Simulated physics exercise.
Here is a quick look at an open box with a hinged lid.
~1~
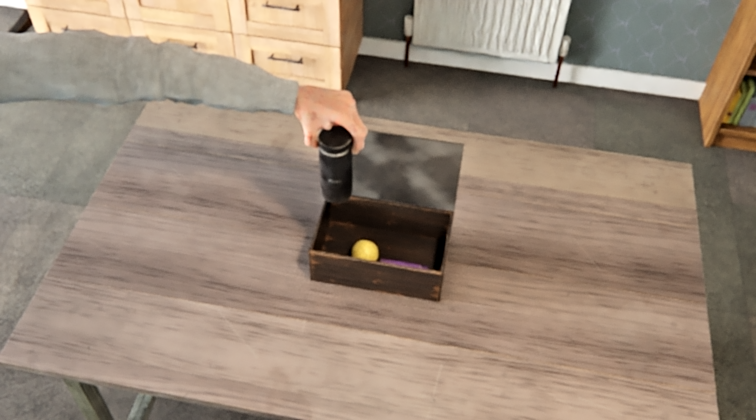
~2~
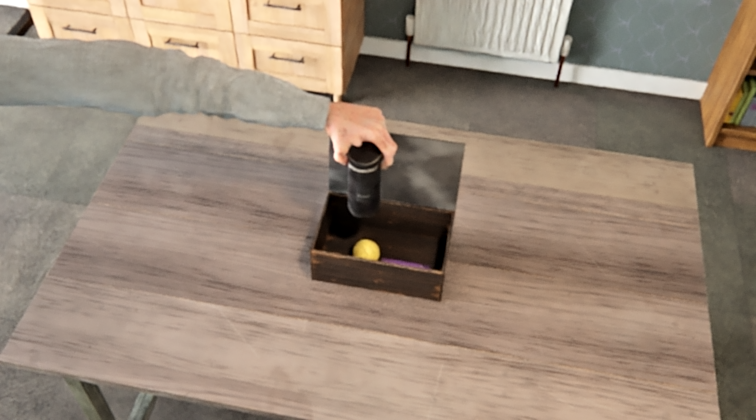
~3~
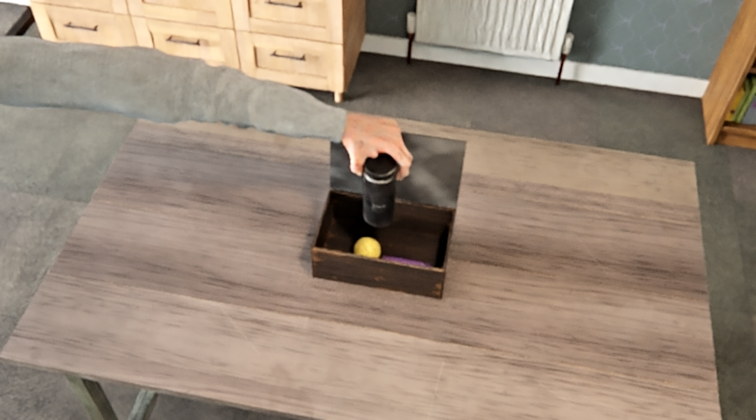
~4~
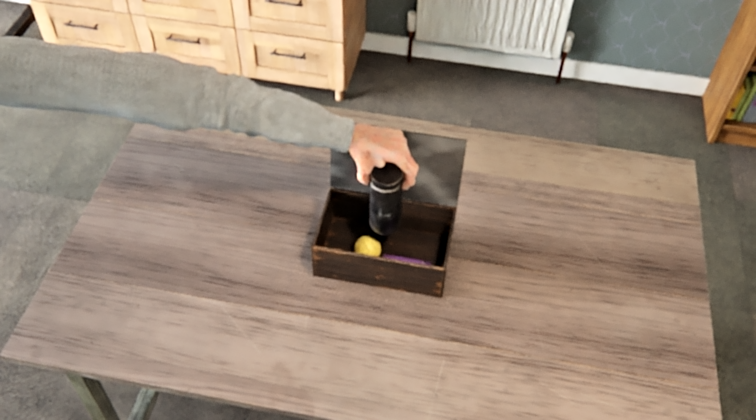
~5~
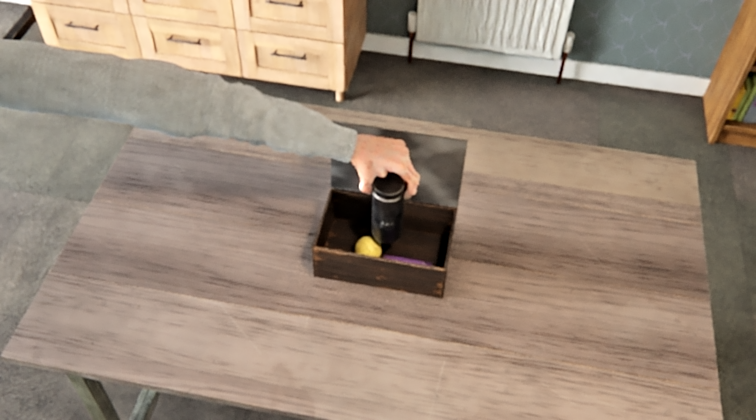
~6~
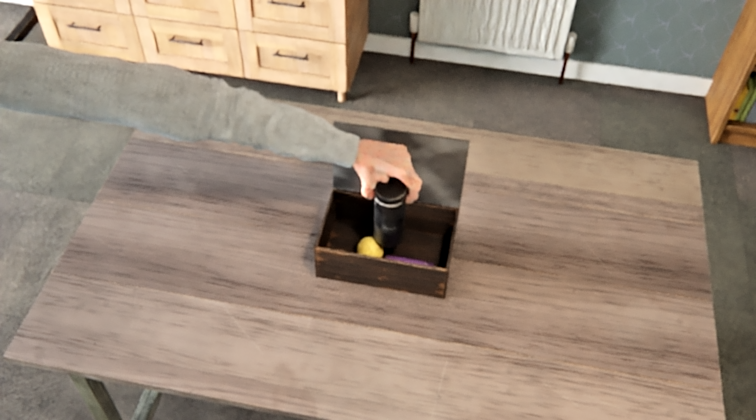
Black jar held from above by a hand moving right and lowering into an open dark box containing a yellow ball.
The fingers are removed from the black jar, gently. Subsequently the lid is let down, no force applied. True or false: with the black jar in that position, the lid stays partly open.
False, the lid closes.
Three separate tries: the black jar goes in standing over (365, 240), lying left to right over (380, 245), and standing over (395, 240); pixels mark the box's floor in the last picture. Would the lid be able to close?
On try one it won't go down; on try two it fits down fine; on try three it won't go down.
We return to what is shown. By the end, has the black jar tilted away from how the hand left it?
After all that, it finishes out of line.
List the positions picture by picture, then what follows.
On its way; black jar (336, 165), in the first picture.
On its way; black jar (364, 180), in the second picture.
On its way; black jar (380, 190), in the third picture.
On its way; black jar (386, 199), in the fourth picture.
On its way; black jar (388, 208), in the fifth picture.
Put in, still held; black jar (390, 213), in the sixth picture.
Then, 0.40 s on from there, black jar on its side near (404, 246); yellow lemon shifted about its own width.
Then, 1.20 s on from there, lid starting down; black jar on its side near (404, 247); yellow lemon shifted about its own width.
Then, 1.70 s on from there, lid 49° above the rim; black jar on its side near (404, 247); yellow lemon shifted about its own width.
Then, 2.10 s on from there, lid 10° above the rim; black jar on its side near (404, 247); yellow lemon shifted about its own width.
In the end, lid shut; toppled in the box, black jar; moved from the start, yellow lemon; purple shaker unmoved. At the end, from the last picture's camera, black jar near (404, 247).
